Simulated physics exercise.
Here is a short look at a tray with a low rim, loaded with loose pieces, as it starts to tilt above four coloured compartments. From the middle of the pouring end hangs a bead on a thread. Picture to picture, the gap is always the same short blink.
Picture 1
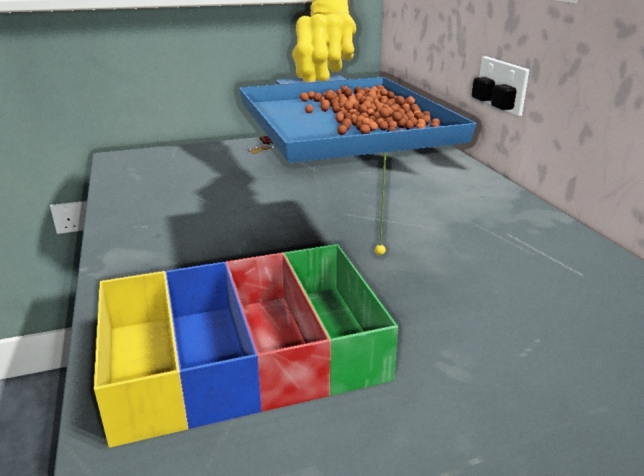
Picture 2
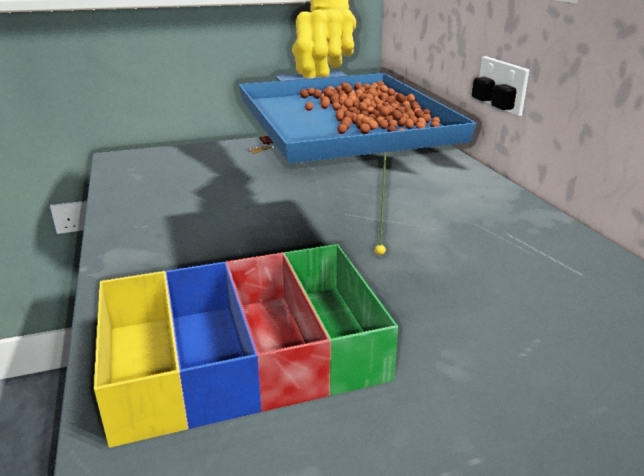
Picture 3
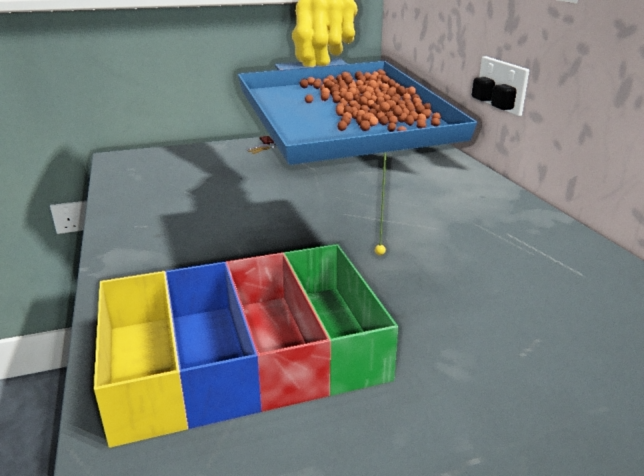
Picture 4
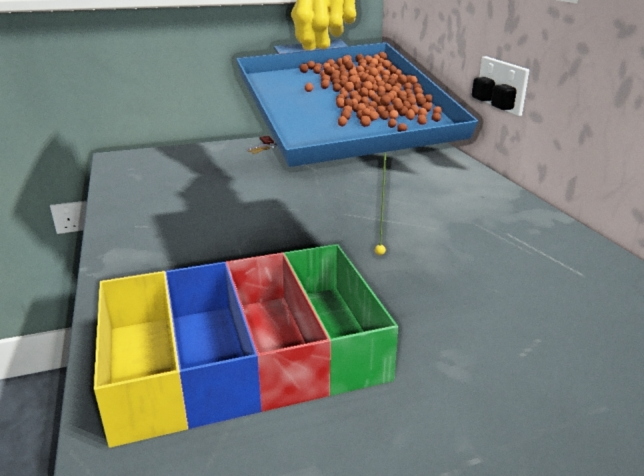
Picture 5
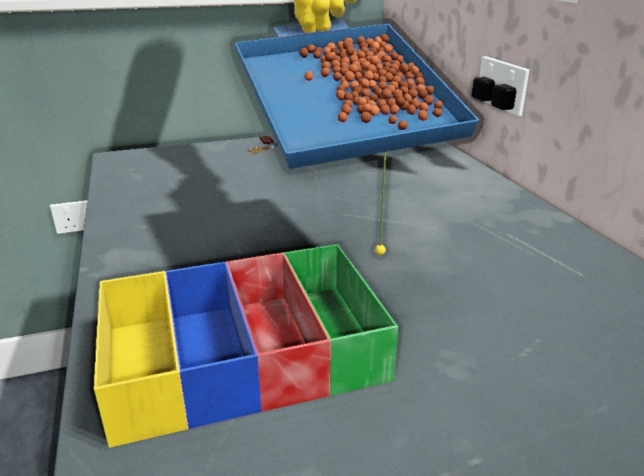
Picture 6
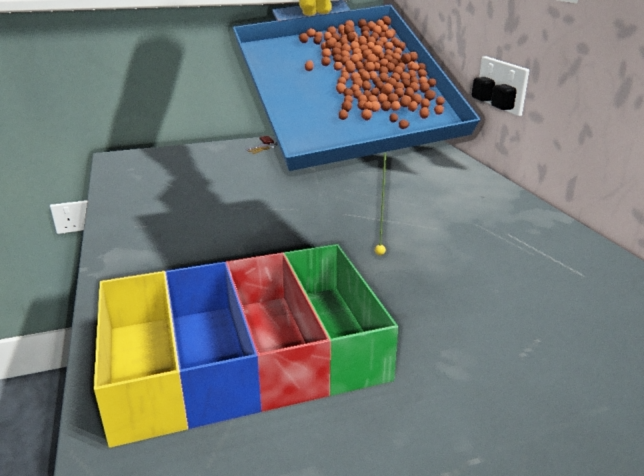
To begin with, a blue tray of small reddish-brown pellets sits almost level above yellow, blue, red and green compartments, a yellow gripper at its far side. The far side then rises steadily, tilting the tray clearly toward its near left corner, while the pellets stay bunched on its surface.
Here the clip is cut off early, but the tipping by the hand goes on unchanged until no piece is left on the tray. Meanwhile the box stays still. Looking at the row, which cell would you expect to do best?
I would expect the green cell to do best.
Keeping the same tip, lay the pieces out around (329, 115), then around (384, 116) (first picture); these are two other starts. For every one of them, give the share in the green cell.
It would be 40 in a hundred, and then 40 in a hundred.
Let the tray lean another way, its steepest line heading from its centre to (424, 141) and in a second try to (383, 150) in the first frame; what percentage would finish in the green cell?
First heading roughly 0 %, second roughly 20 %.
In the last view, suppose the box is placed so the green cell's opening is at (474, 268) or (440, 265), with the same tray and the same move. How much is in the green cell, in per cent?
Trial 1 0%, trial 2 10%.
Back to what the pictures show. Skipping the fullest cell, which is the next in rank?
That is the cell in red.
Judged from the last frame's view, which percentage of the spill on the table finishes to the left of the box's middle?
About 0 per cent.
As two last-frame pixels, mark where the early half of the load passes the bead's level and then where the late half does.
First near (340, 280), later near (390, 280).
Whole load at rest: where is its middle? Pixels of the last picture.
Resting centre, last frame: Roughly (364, 351).
Shortly afterwards, tray tipped steeply; all but a few on the tray; only a few in the green cell; a little falling or outside the box.
Next, tray tipped past a quarter turn; near half on the tray; a little in the green cell; a little in the red cell; only a few in the blue cell; near a third falling or outside the box.
Some moments later, tray tipped past a quarter turn; near half in the green cell; a little in the red cell; only a few in the blue cell; near half falling or outside the box.
In the end, tray tipped past a quarter turn; near half in the green cell; a little in the red cell; only a few in the blue cell; none at all in the yellow cell; near half outside the box.
